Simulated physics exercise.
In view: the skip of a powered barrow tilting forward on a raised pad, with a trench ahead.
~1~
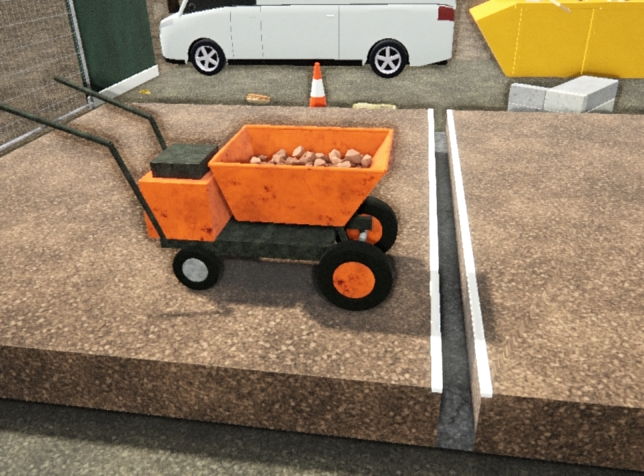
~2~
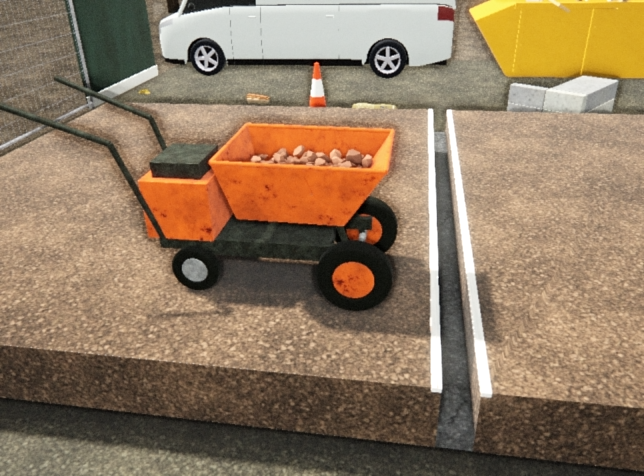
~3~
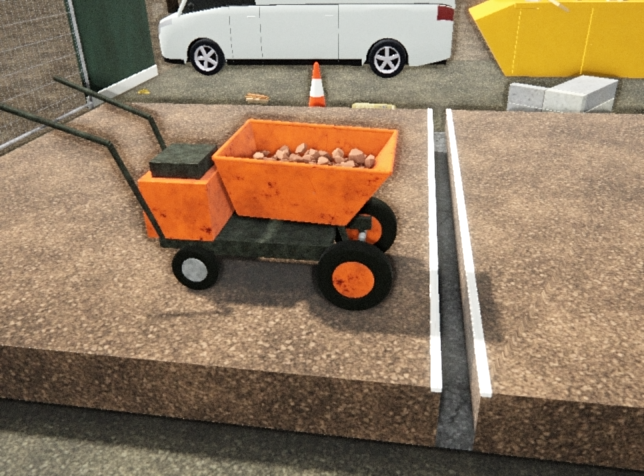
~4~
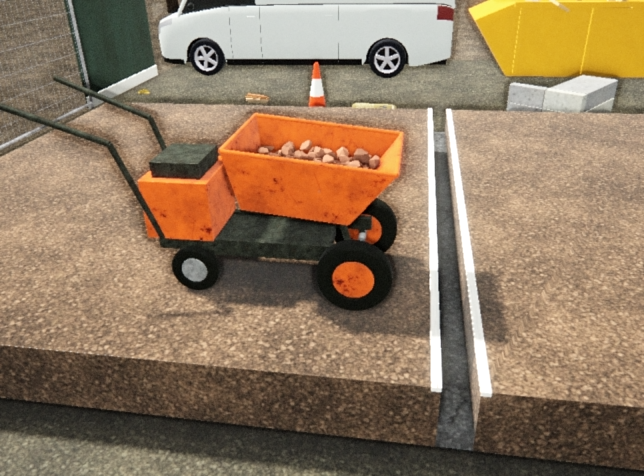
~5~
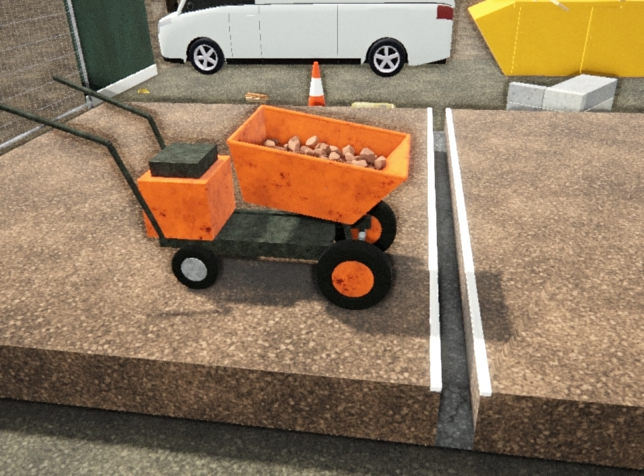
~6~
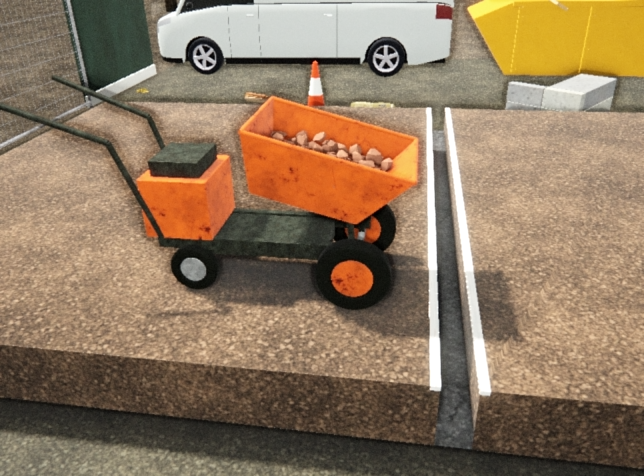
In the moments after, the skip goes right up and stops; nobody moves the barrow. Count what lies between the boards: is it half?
In the trench: Less than half.
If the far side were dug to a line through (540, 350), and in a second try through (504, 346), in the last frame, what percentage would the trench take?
First some 100, then 50 per cent.
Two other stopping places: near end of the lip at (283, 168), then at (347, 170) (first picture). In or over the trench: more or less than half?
In turn: Less than half; above a half.
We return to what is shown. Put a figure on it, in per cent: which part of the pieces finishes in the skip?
Roughly 15 in a hundred.
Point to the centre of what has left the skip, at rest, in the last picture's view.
At about (509, 284).
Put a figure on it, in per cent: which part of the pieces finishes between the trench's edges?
Near 5 %.
Soon after the last picture, skip tipped steeply; all in the skip.
A little later, skip tipped right over; nearly all in the skip; a small part beyond it.
Later still, skip tipped right over; about a quarter in the skip; a stray few in or heaped over the trench; most beyond it.
By the end, skip tipped right over; a small part in the skip; a small part in or heaped over the trench; most beyond it.
